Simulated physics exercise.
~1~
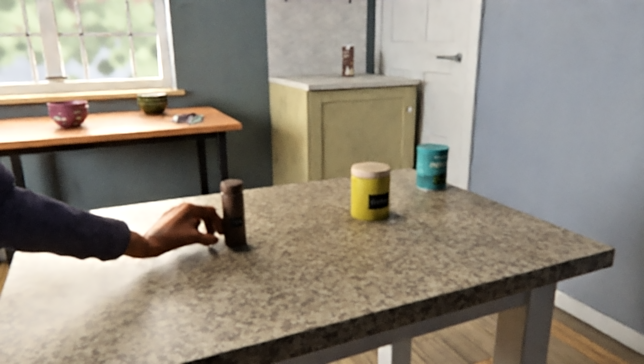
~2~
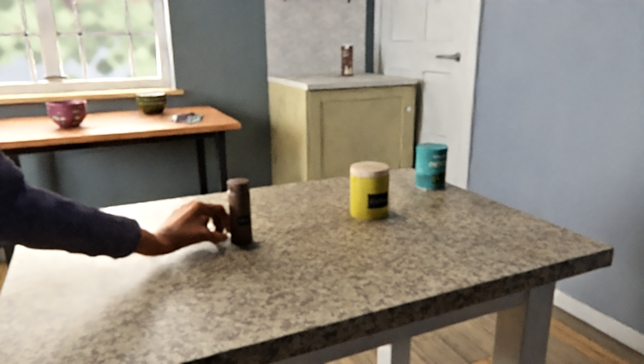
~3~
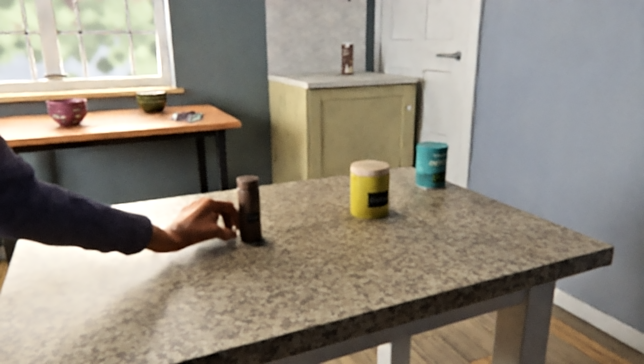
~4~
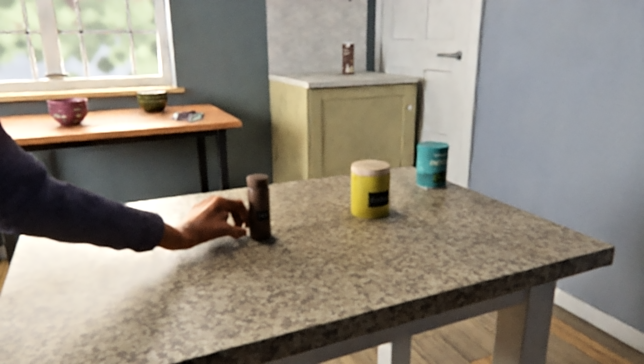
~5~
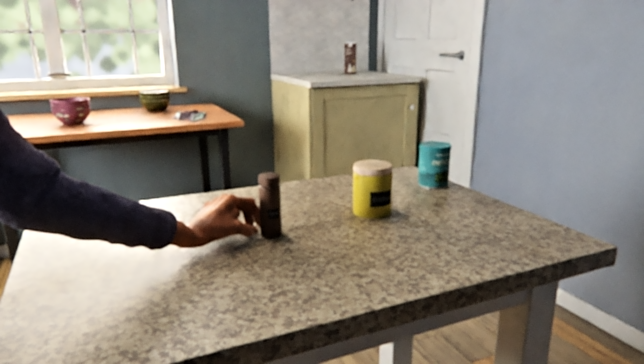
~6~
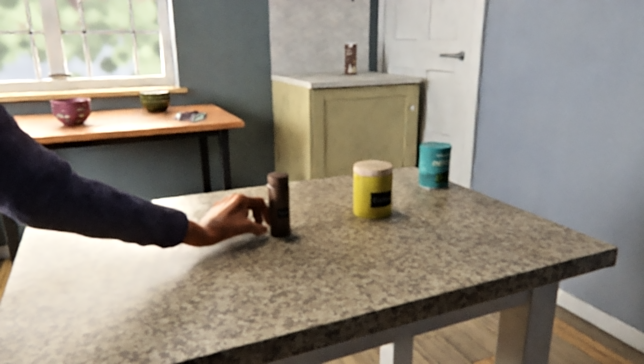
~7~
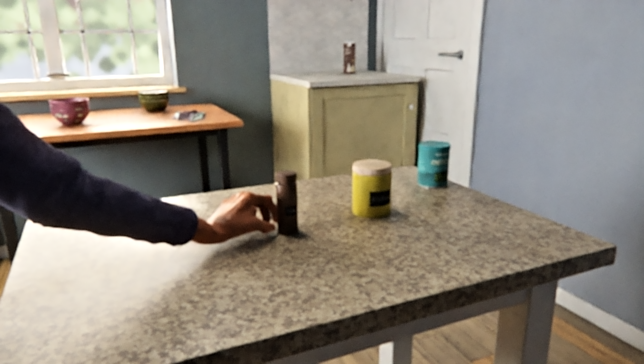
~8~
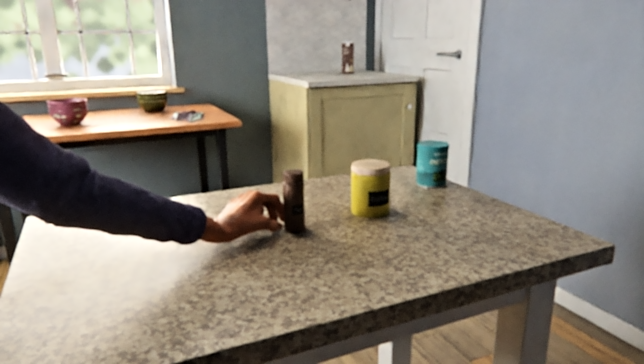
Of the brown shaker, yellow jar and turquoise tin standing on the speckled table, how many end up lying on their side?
None of them do. The brown shaker is pushed to the right but stays upright, and the yellow jar and turquoise tin stay standing in their places.
